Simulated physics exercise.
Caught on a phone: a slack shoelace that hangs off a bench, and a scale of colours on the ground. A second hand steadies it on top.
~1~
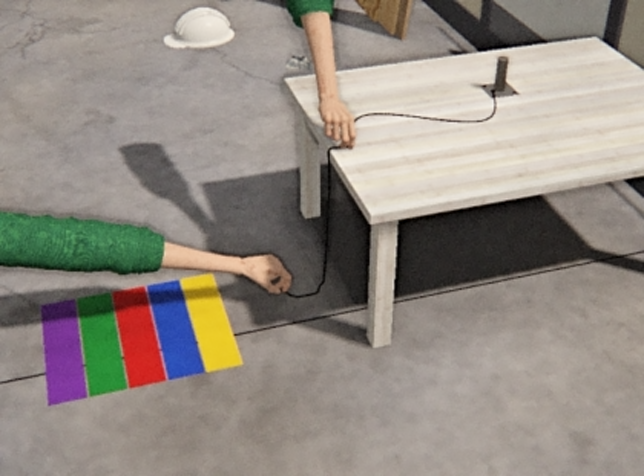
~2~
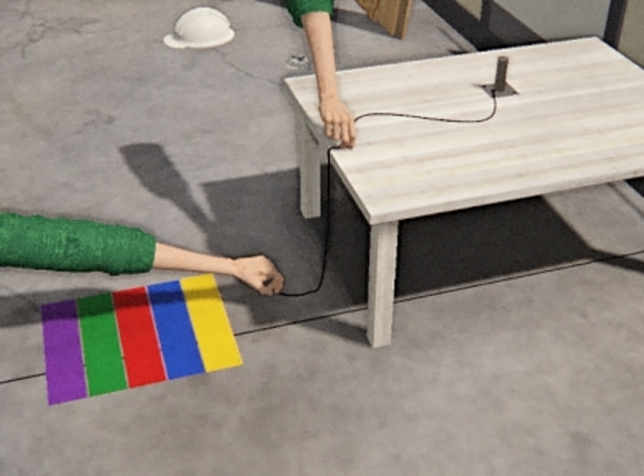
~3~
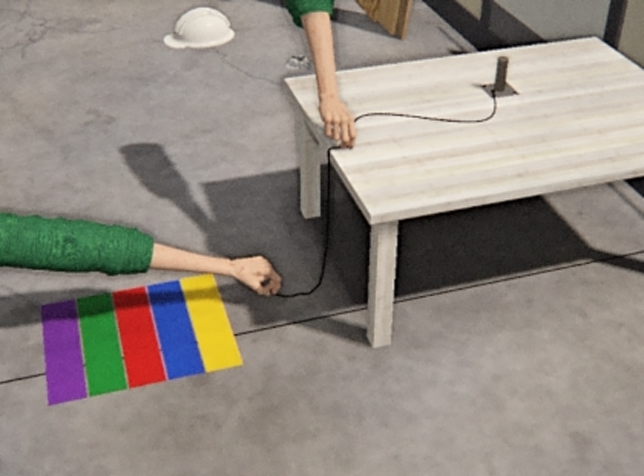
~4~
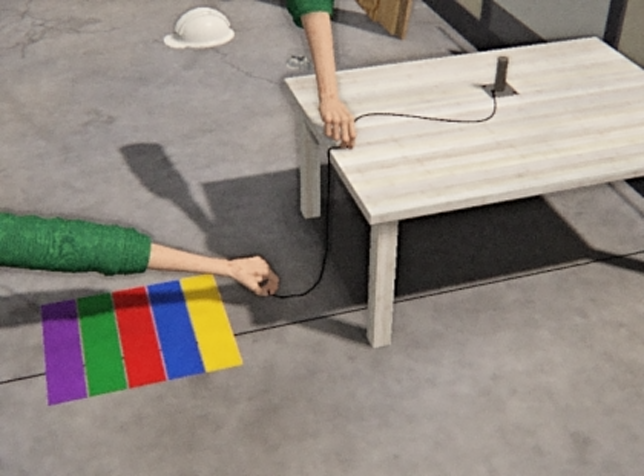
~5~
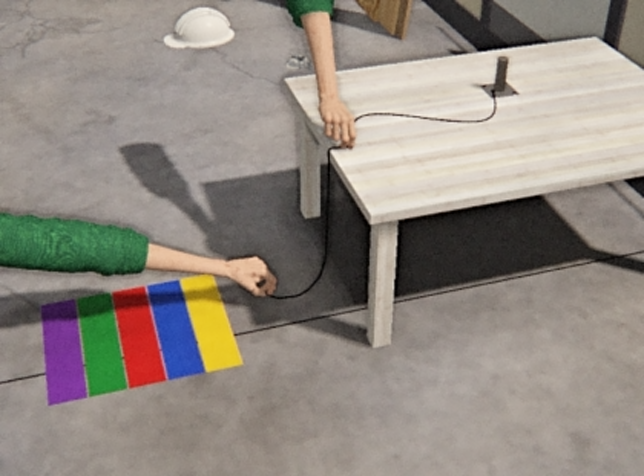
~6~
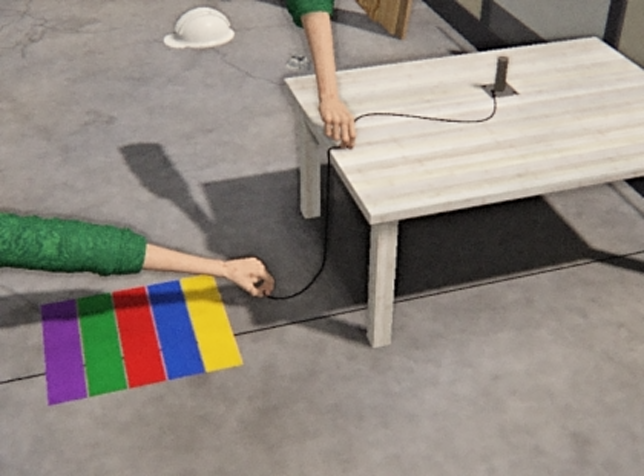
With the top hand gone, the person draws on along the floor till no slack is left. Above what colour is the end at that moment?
The end stops over the green strip.
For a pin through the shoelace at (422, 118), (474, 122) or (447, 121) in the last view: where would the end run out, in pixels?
Near (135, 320), (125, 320) and (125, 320).
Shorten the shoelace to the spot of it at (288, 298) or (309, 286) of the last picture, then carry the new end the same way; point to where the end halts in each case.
In that order: (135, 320) and (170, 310).
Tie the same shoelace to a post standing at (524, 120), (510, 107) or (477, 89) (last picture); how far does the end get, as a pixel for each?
The places are (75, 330), (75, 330) and (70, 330).
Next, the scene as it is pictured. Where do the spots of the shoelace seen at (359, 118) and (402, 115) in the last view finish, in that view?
The first at (331, 139), the second at (371, 127).
A little later, end near (158, 314); over blue.
Next, end near (114, 322); over green.
When it is tight, end near (89, 327); over green. It gets as far as the green strip.
